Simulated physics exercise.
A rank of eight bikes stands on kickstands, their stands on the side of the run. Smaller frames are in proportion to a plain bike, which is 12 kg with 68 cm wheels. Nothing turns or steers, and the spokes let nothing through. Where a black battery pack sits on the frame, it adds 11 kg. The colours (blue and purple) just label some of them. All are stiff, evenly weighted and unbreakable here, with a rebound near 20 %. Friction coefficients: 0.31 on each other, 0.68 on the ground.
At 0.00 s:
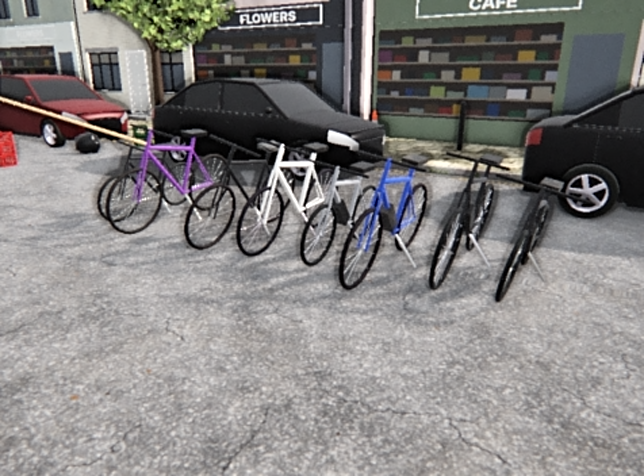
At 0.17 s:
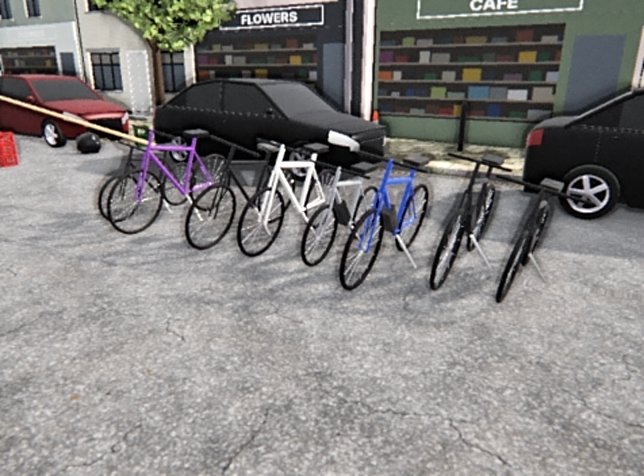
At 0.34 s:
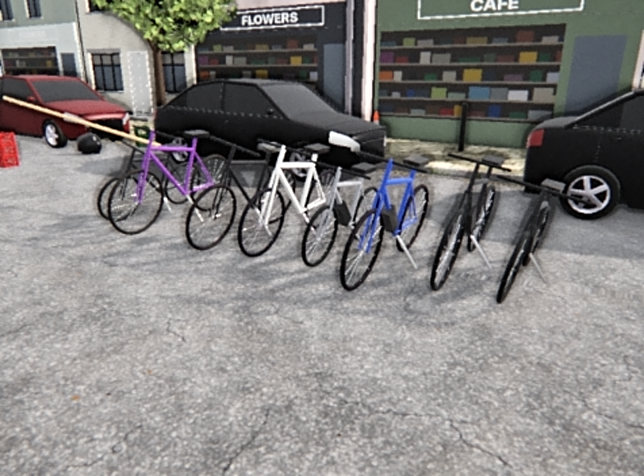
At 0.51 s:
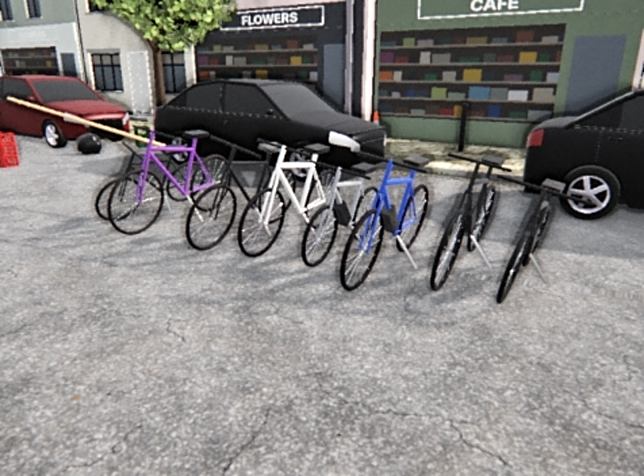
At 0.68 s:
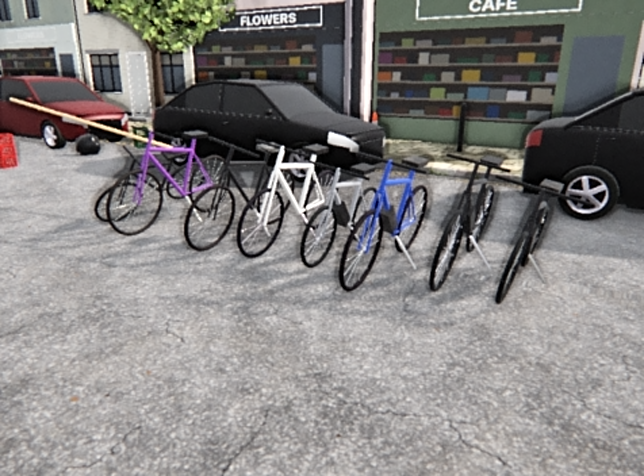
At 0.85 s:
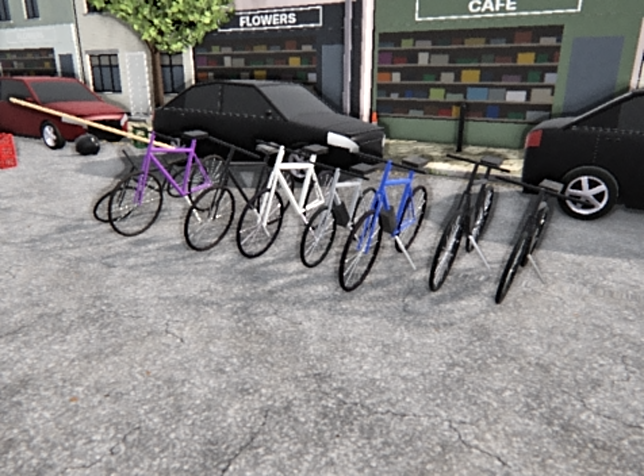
A row of bicycles stood on a cracked gray street in front of parked cars and shops, while a long pole at the left nudged the end bike, which leaned slightly; the others stayed still.
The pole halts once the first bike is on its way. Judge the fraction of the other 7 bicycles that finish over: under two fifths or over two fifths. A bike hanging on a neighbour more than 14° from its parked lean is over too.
I would say more than two fifths of them end over.
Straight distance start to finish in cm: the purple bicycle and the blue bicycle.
For purple it's 70 cm, and for blue it's 0 cm.
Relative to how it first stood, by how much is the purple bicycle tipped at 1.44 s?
It's at some 30 degrees.
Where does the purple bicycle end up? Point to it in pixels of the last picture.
About (207, 209).
After 1.44 s, 1 of the 7 other bicycles over; purple bicycle leaning 32°.
After 1.92 s, 2 of the 7 other bicycles over; purple bicycle leaning 73°.
After 2.76 s, 4 of the 7 other bicycles over; purple bicycle lying flat.
At rest (3.3 s), 4 of the 7 other bicycles over; purple bicycle lying flat; blue bicycle unmoved. That is 57 per cent. Three left standing. As the last picture would show them, middles, purple bicycle near (208, 209), blue bicycle near (396, 213).
